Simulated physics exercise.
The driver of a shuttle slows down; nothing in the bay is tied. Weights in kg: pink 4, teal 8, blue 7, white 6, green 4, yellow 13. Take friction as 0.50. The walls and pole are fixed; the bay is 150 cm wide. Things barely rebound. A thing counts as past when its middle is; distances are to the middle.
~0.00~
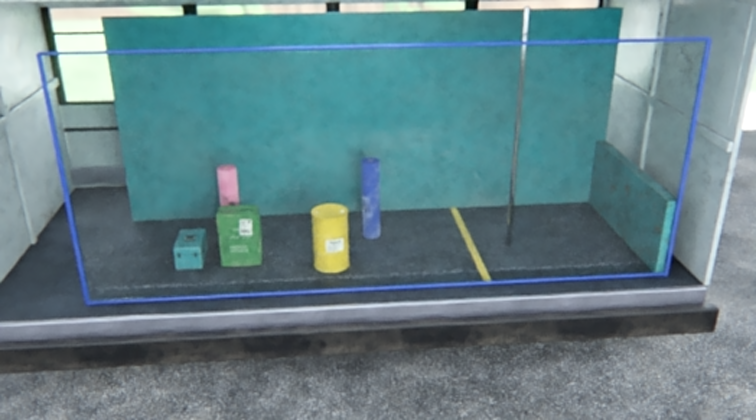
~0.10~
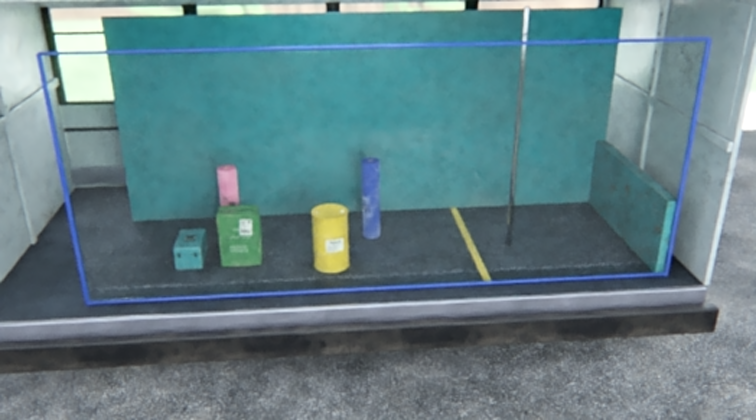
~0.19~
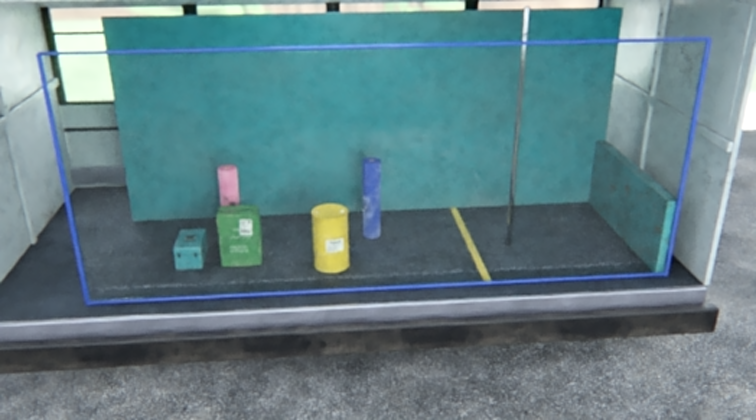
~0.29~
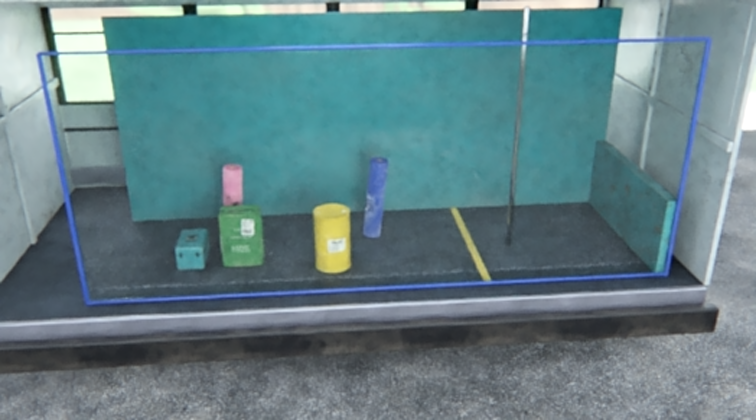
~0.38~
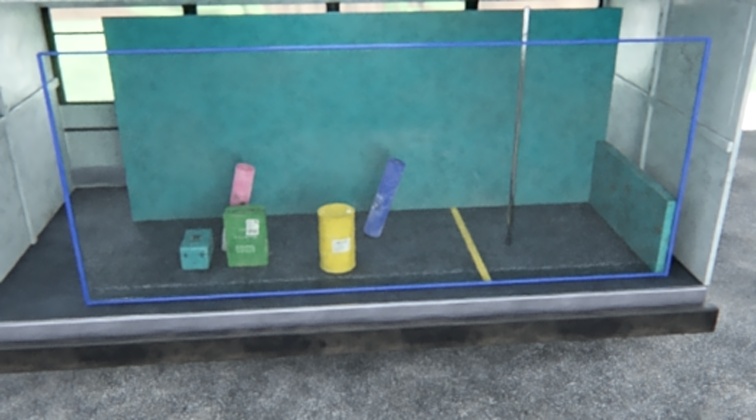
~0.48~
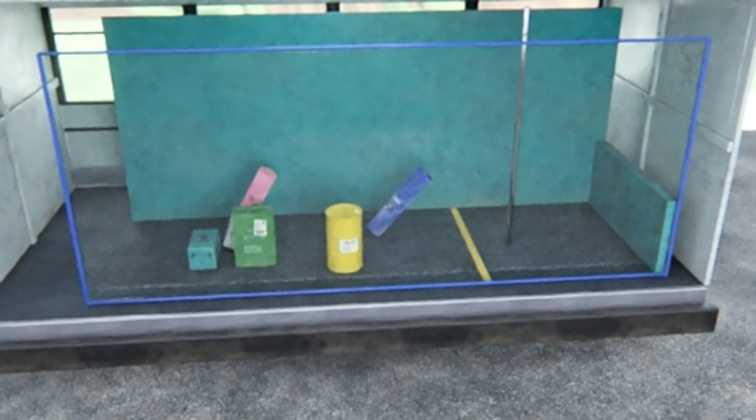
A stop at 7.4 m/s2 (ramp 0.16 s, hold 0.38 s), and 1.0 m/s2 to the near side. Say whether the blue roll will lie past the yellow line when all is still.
In the end the blue roll passes the yellow line.
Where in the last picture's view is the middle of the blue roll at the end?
At about (486, 229).
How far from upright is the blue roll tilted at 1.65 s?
Roughly 90°.
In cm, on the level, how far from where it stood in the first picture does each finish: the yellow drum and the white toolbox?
About: Yellow drum 50, white toolbox 40.
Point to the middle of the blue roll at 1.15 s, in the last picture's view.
At about (486, 229).
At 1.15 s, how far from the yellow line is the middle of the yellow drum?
About 75 cm short of it.
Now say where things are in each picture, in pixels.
In the first picture, blue roll (371, 199), teal toolbox (191, 249), yellow drum (331, 238), yellow line (485, 276).
In the second picture, blue roll (371, 199), teal toolbox (191, 249), yellow drum (331, 238).
In the third picture, blue roll (372, 198), teal toolbox (191, 249), yellow drum (331, 238).
In the fourth picture, blue roll (375, 198), teal toolbox (193, 249), yellow drum (332, 238).
In the fifth picture, blue roll (384, 198), teal toolbox (197, 249), yellow drum (337, 238).
In the sixth picture, blue roll (399, 202), teal toolbox (205, 249), yellow drum (344, 238), yellow line (485, 276).
After 0.75 s the blue roll is 8 cm short of the yellow line, tilted 90°, near (459, 227) in the last picture's view.
After 1.15 s the blue roll is 17 cm past the yellow line, tilted 90°, near (486, 229) in the last picture's view; the teal toolbox 194 cm short of the yellow line, tilted 0°.
After 1.65 s the blue roll is 17 cm past the yellow line, tilted 90°, near (486, 229) in the last picture's view.
After 2.9 s, teal toolbox stops short of the yellow line; blue roll crosses the yellow line; white toolbox stops short of the yellow line; green pack stops short of the yellow line; yellow drum stops short of the yellow line.
